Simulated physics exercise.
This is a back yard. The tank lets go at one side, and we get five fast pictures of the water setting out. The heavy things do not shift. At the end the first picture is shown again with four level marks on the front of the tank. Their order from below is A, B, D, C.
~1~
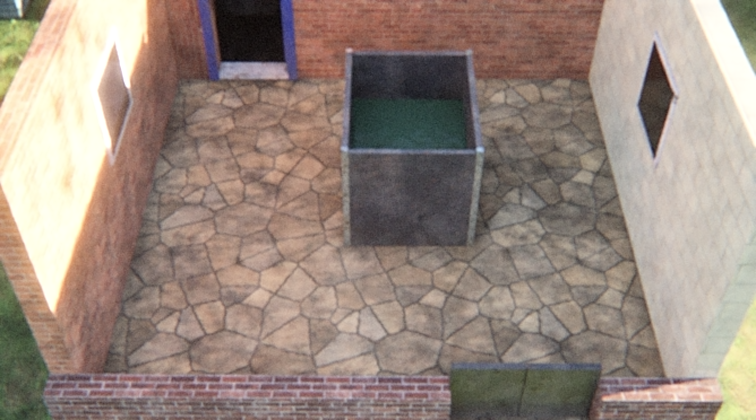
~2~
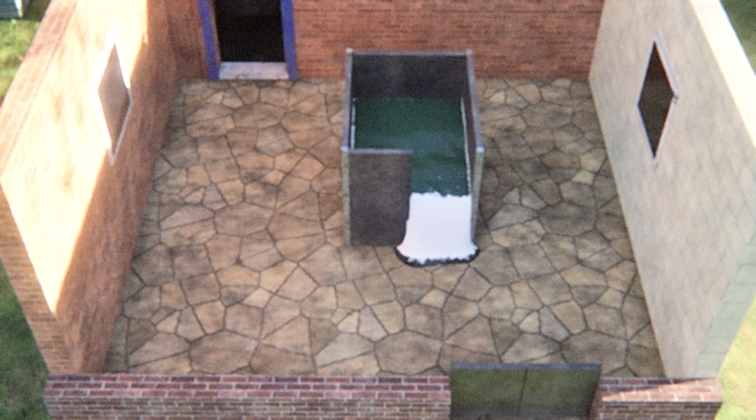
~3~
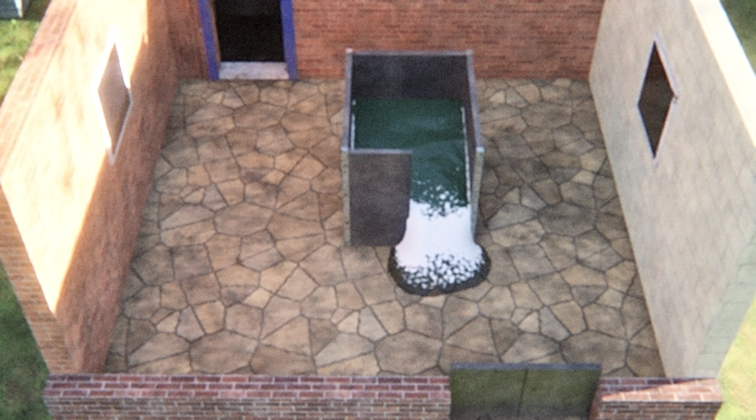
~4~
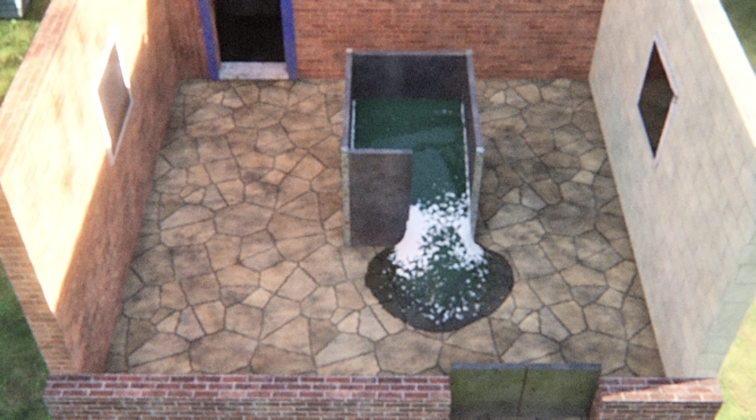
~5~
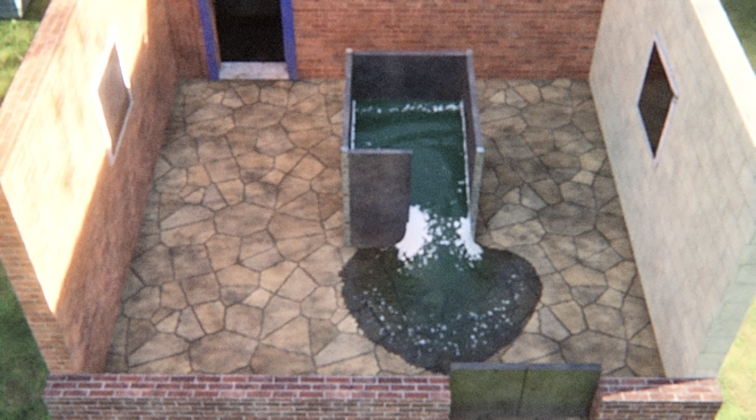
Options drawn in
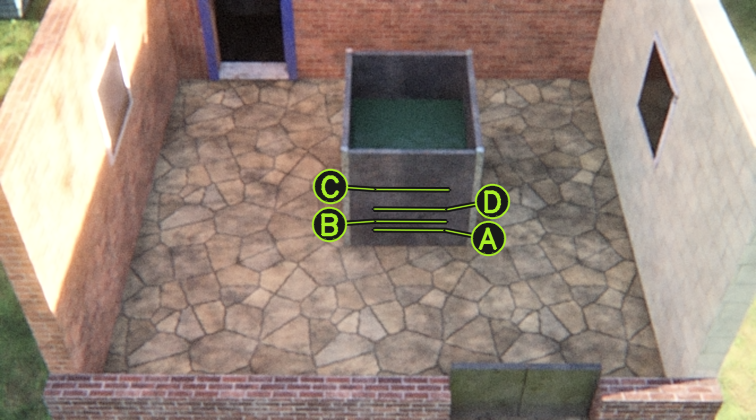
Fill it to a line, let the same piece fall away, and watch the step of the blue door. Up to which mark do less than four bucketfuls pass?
Line C just does it.
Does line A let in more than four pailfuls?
No, not at all.
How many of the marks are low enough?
All of the four.
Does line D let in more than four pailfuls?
No.
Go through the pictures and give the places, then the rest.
The first frame shows water in the tank at rest, its middle at (409, 144); foot of the blue doorway at (254, 79); shut gate at (524, 373).
The second frame shows front seen at (404, 253), 1 % of the ground wet.
The third frame shows front seen at (422, 287), 2 % of the ground wet.
The fourth frame shows front seen at (436, 325), 5 % of the ground wet.
The fifth frame shows front seen at (369, 320), 10 % of the ground wet.
On the marked copy, A at (409, 230); B at (410, 221); C at (411, 189); D at (410, 209); from the bottom up A, B, D, C.
With A, nothing gets over.
With B, nothing gets over.
With C, a splash gets over, under a bucket.
With D, nothing gets over.
